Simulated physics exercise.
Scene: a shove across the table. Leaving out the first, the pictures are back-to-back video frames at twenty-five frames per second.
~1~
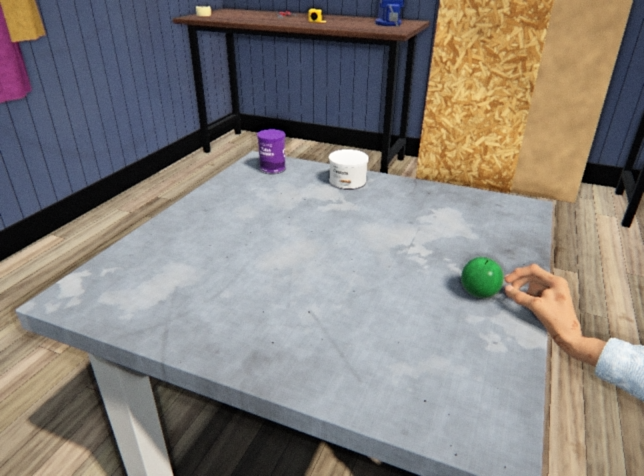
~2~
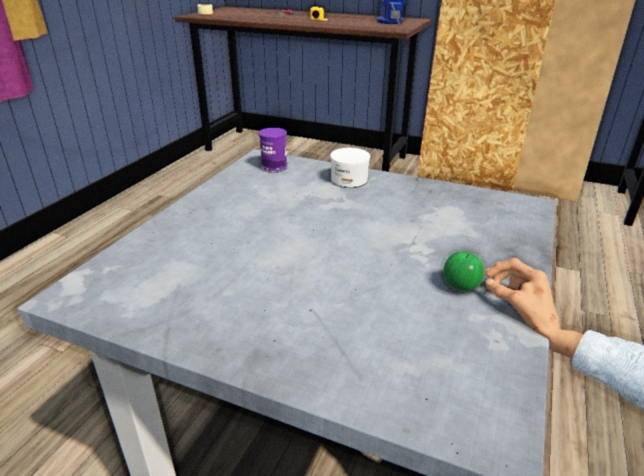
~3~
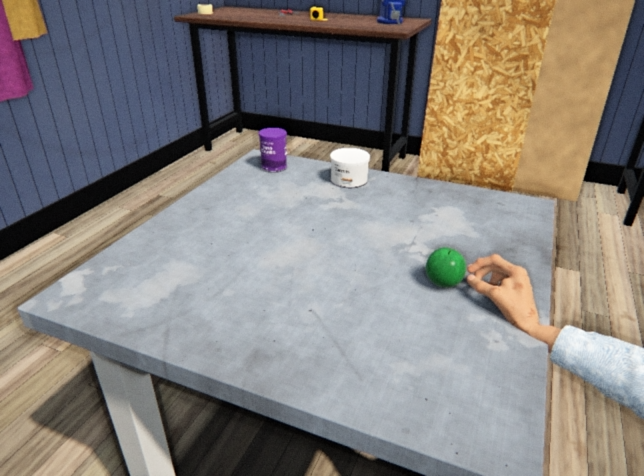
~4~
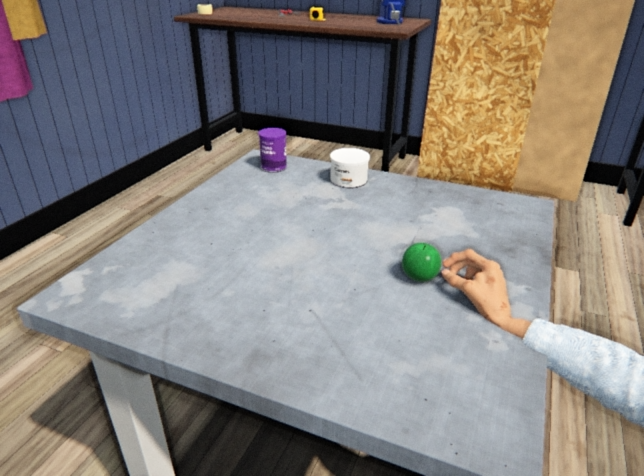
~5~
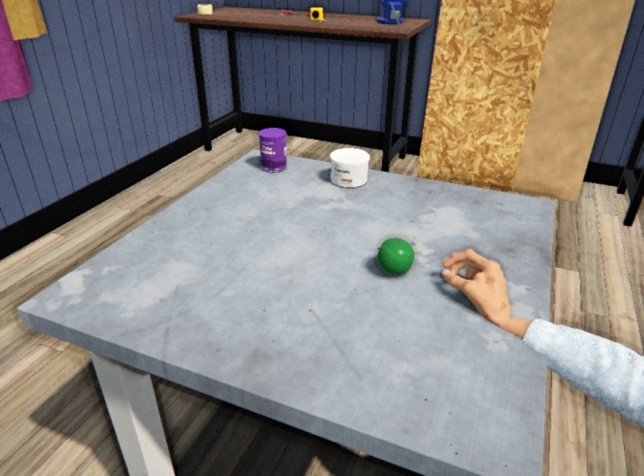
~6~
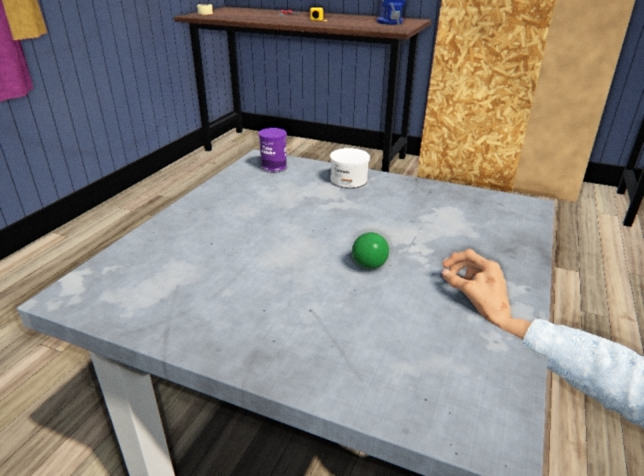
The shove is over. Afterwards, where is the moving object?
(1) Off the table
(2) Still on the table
Option 1: Off the table.
Then, 0.30 s later than the last frame, green apple moved well along near (218, 216).
Then, 0.60 s later than the last frame, green apple now off the table.
Then, 1.00 s later than the last frame, things are still on the move.
When it is over, off the table, green apple.
